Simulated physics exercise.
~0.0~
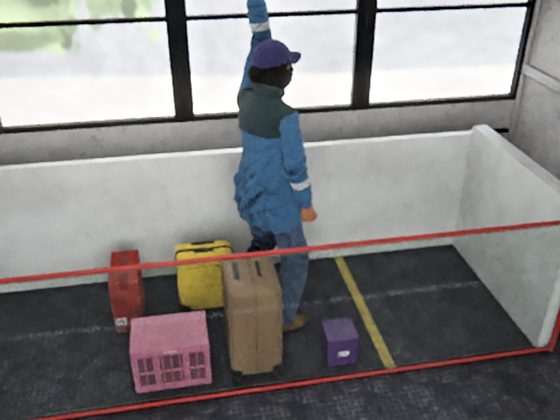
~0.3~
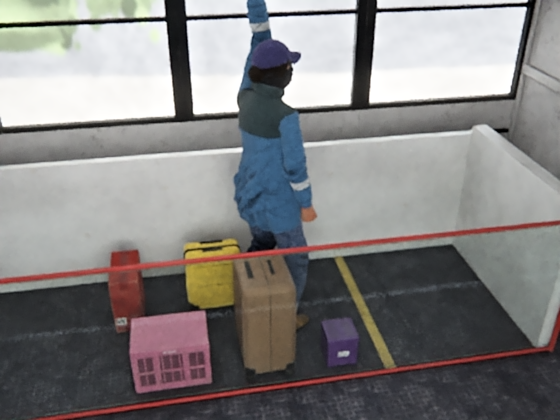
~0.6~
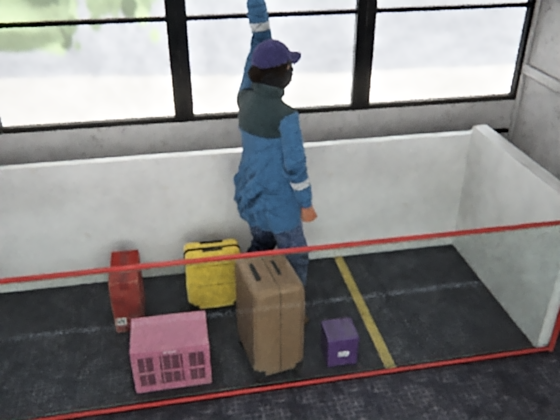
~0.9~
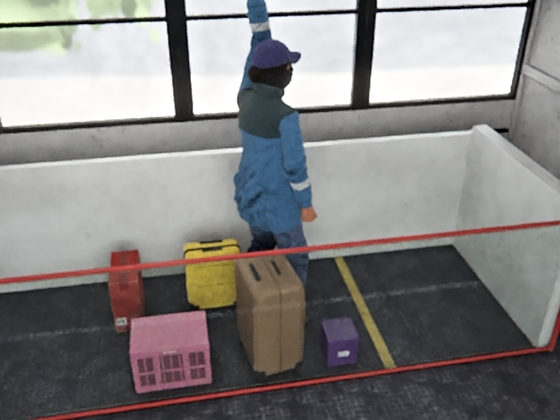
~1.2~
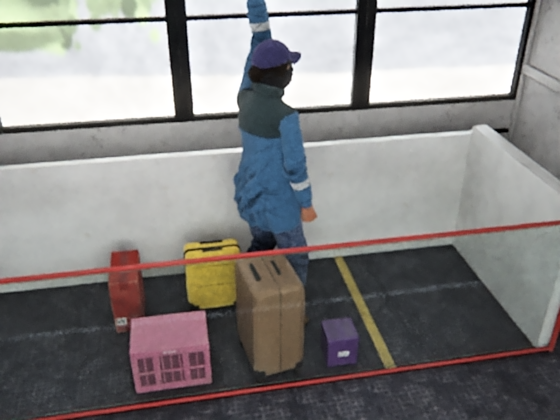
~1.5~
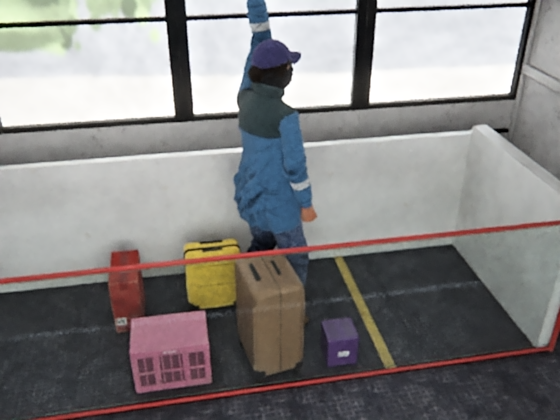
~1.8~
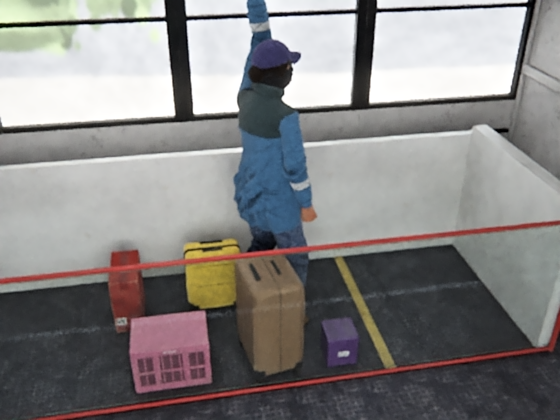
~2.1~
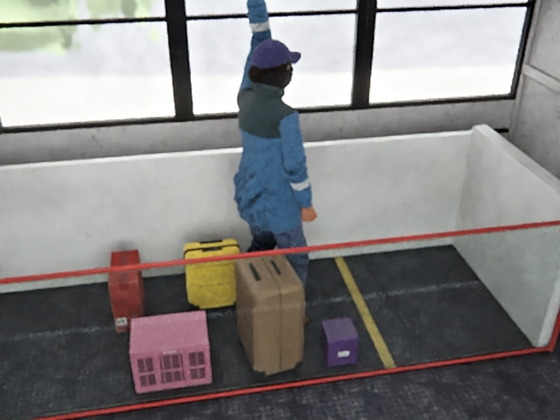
A person in a blue coat and purple cap stands with one arm raised among loose bags in a low-walled bay beneath windows, seen from above through a red-edged clear front. A red case and a yellow case stand to the left, a pink crate sits in front of them, a tall brown suitcase stands near the middle, and a small purple tub rests just left of a yellow floor line. At first the brown suitcase shifts a little to the right, turning slightly, while the yellow case also moves slightly right. Both then stop upright, and everything stays still, with all the luggage left of the line.
